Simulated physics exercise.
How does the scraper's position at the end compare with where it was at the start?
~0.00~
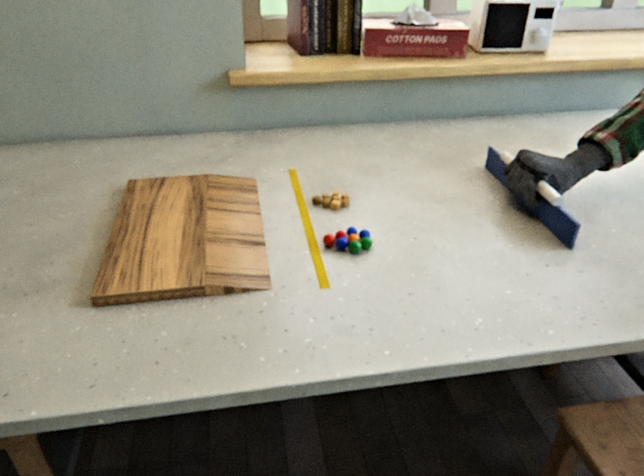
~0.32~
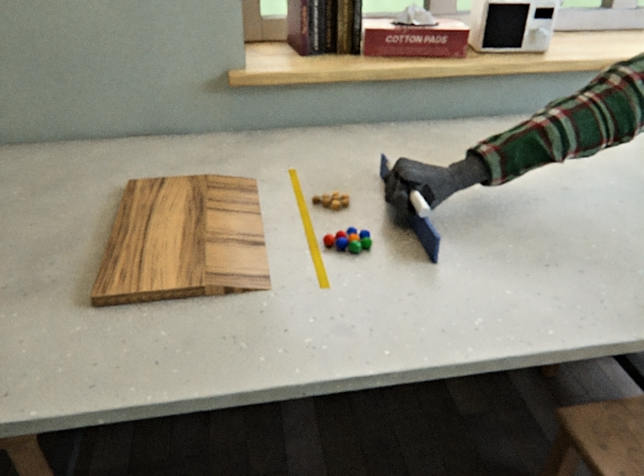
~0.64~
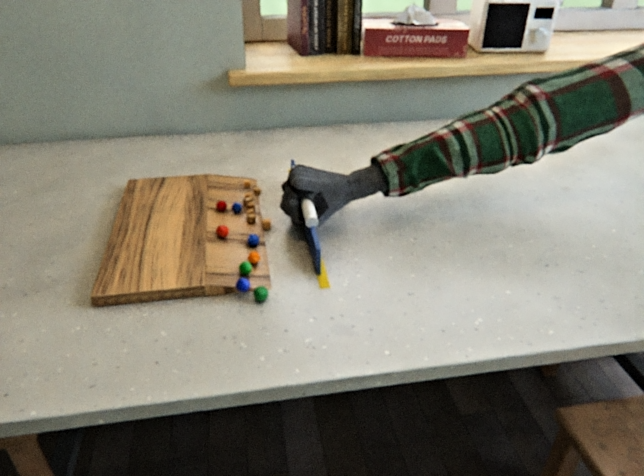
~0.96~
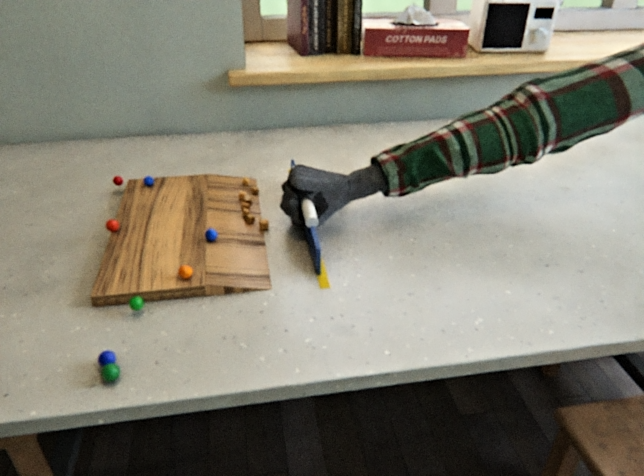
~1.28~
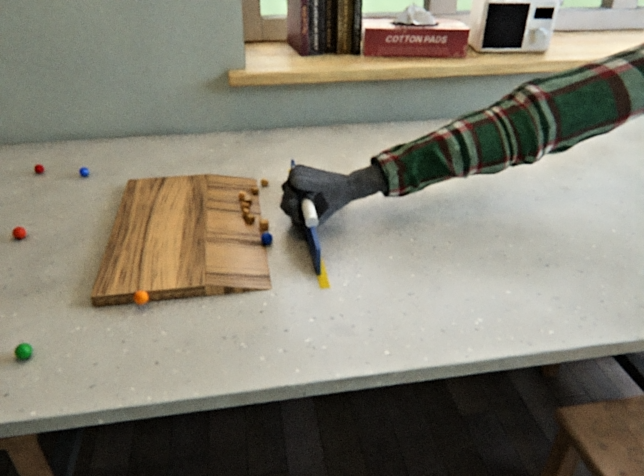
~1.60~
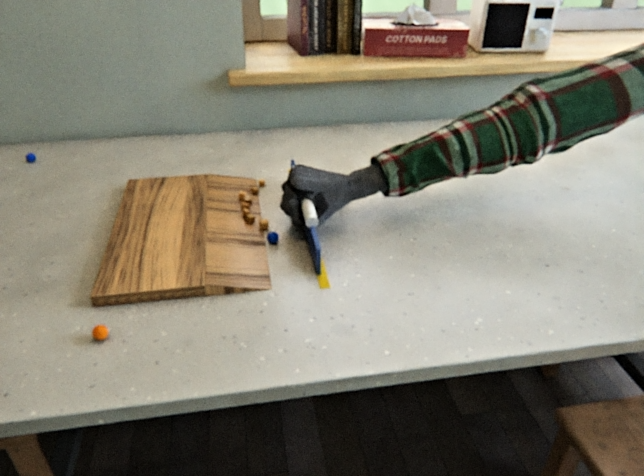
It starts at the right side of the table, well away from the balls and brown pieces, and ends further left, resting at the yellow tape near the wooden wedge.
